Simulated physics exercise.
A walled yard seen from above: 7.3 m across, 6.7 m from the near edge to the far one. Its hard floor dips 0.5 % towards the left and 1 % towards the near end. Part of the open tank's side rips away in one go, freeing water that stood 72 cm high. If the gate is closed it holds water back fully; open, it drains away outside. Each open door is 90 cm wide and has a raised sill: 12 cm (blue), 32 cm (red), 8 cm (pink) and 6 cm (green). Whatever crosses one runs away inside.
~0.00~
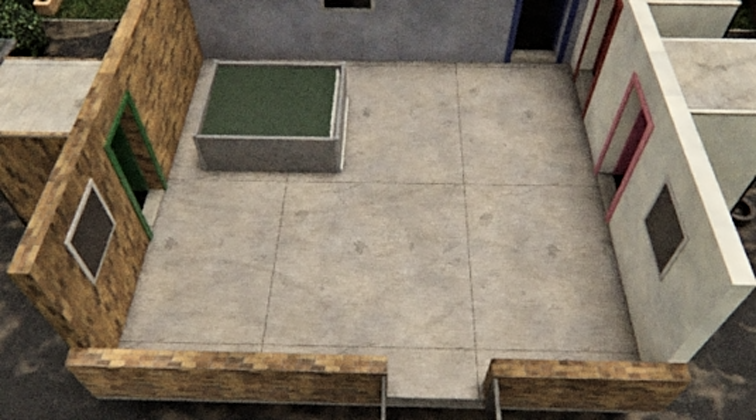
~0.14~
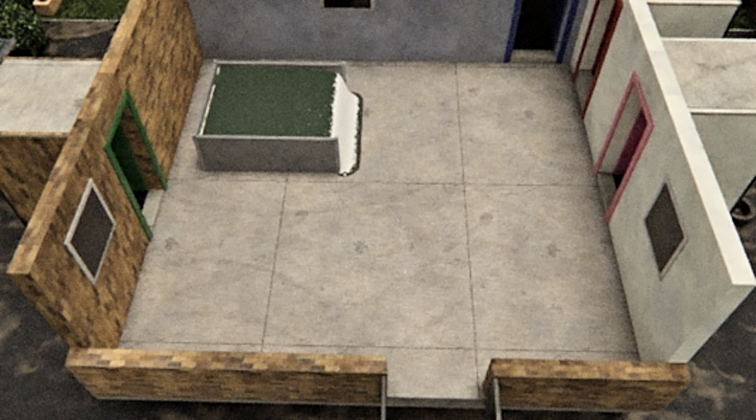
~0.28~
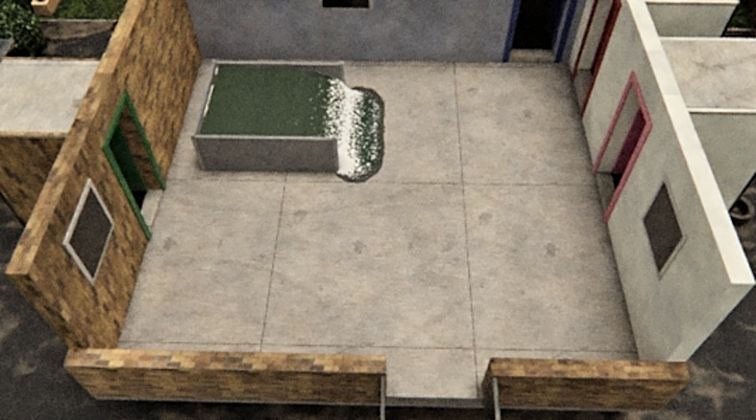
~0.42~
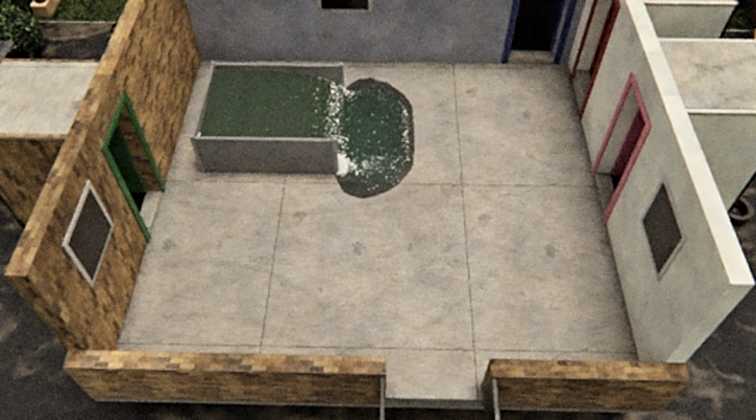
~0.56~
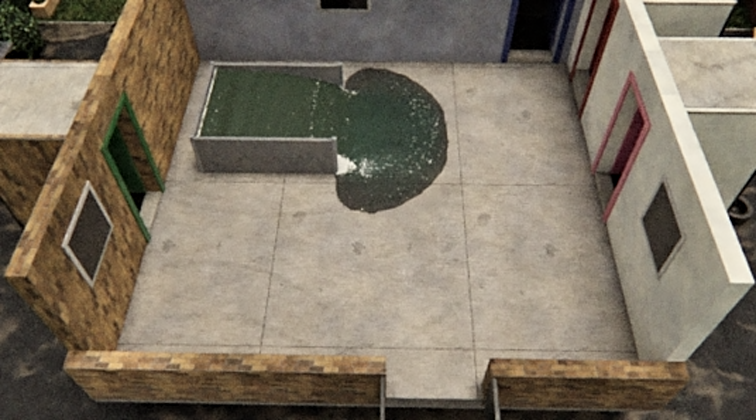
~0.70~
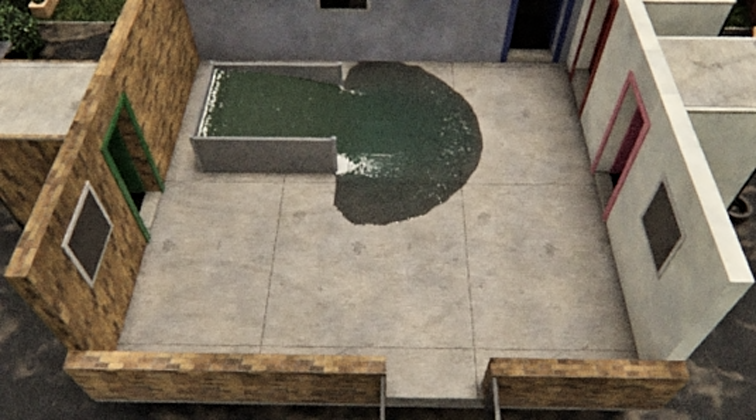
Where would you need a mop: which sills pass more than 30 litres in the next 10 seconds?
Door by door: At the blue door it passes the limit; at the red door it does not reach the limit; at the pink door it goes over the limit; at the green door it does not reach the limit.
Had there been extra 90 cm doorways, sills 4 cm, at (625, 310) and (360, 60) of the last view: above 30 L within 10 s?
In turn: Over, below.
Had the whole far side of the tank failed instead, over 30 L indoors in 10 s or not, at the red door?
Against that limit: Red under.
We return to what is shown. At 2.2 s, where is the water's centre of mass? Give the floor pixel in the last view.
Near (405, 138).
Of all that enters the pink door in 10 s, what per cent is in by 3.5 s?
About 75 per cent.
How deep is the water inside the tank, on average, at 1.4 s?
Some 38 cm.
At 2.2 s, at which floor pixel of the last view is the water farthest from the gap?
Around (614, 280).
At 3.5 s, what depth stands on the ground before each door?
Depths in cm: Blue 25, red 25, pink 18, green 0.
After 1.4 s water covers 40 % of the floor and is deepest (30 cm) near (348, 146); blue door not reached, red door 9 cm at the sill, 0 L in, pink door not reached, green door not reached.
After 2.2 s water covers 45 % of the floor and is deepest (41 cm) near (565, 73); blue door 12 cm at the sill, 0 L in, red door 27 cm at the sill, 0 L in, pink door 23 cm at the sill, 32 L in, green door not reached.
After 3.5 s water covers 55 % of the floor and is deepest (32 cm) near (623, 370); blue door 25 cm at the sill, 54 L in, red door 25 cm at the sill, 2 L in, pink door 18 cm at the sill, 120 L in, green door not reached.
After 6.0 s water covers 65 % of the floor and is deepest (20 cm) near (599, 383); blue door 8 cm at the sill, 98 L in, red door 8 cm at the sill, 3 L in, pink door 9 cm at the sill, 162 L in, green door not reached.
After 10.0 s water covers 95 % of the floor and is deepest (16 cm) near (110, 375); blue door 2 cm at the sill, 98 L in, red door 2 cm at the sill, 3 L in, pink door 3 cm at the sill, 163 L in, green door 6 cm at the sill, 0 L in.
